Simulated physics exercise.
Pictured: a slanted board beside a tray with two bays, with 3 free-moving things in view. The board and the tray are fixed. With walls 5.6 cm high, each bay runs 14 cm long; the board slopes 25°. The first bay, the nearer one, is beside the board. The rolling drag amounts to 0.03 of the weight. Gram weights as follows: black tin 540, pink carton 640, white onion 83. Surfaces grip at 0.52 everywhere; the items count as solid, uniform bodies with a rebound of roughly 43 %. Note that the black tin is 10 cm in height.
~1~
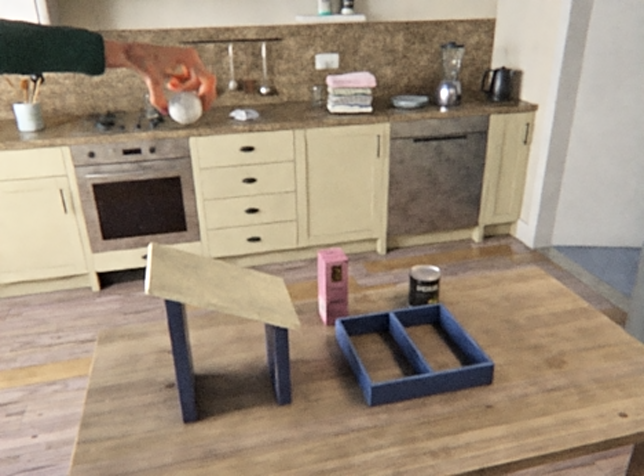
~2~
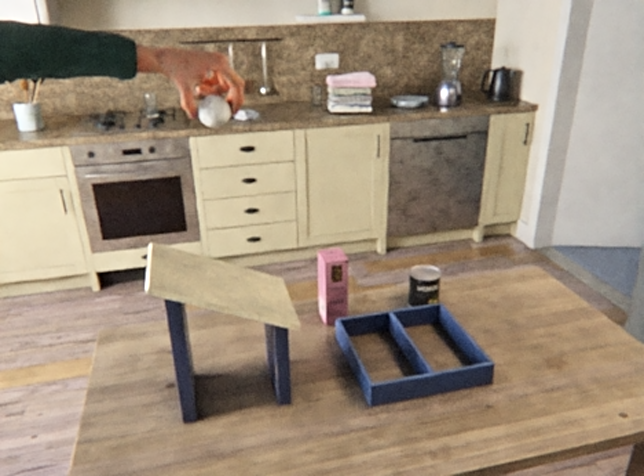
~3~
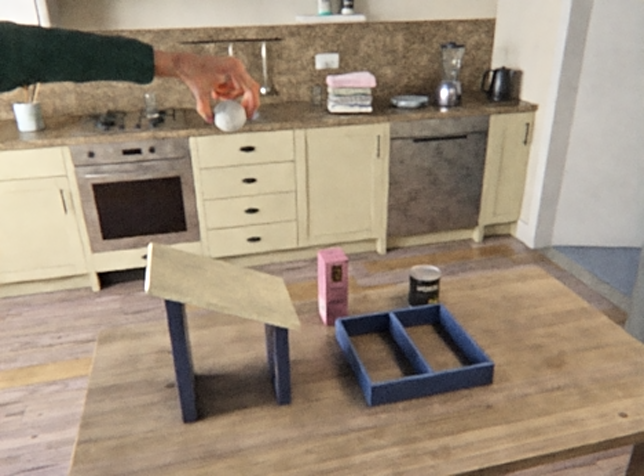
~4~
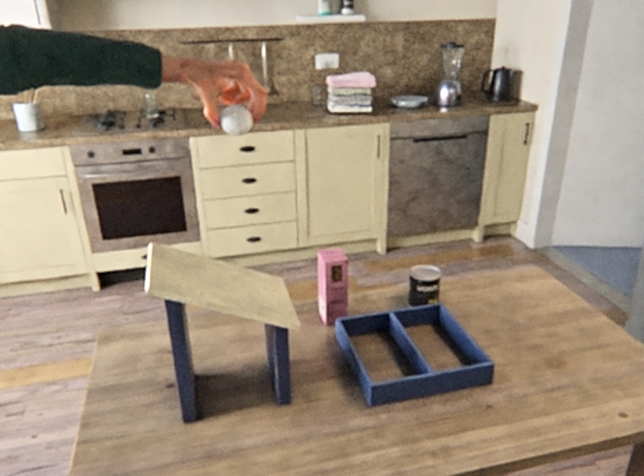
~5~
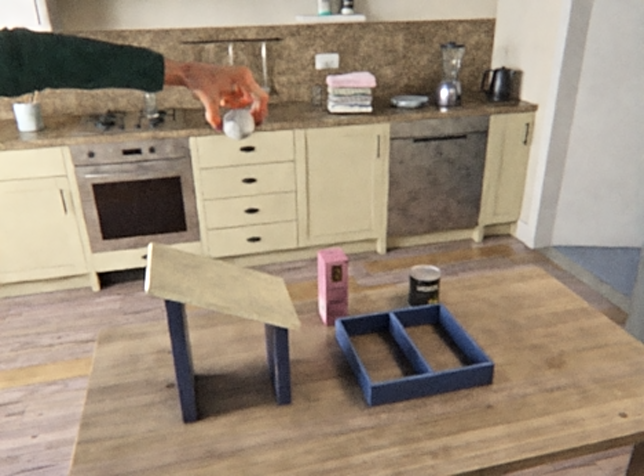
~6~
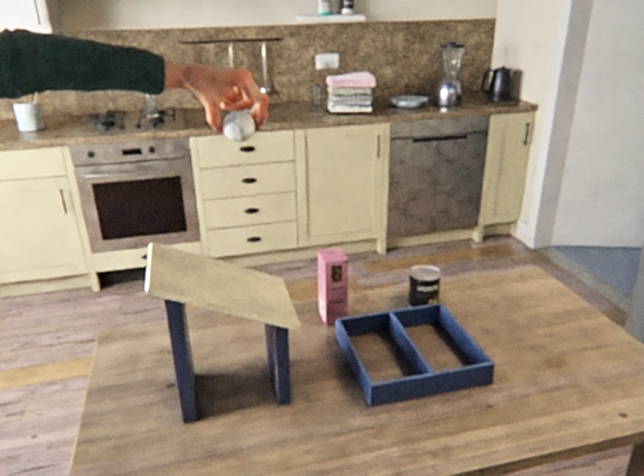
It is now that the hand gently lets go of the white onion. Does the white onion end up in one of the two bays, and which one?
Yes, the nearer one.
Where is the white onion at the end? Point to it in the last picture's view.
At about (373, 356).
Then, 0.40 s past the last view, white onion near (274, 270).
Then, 0.60 s past the last view, white onion near (367, 330).
Finally, it is in the nearer bay; the bystanders still in place (within 4 cm). Final places as that camera would see them, white onion near (373, 356).
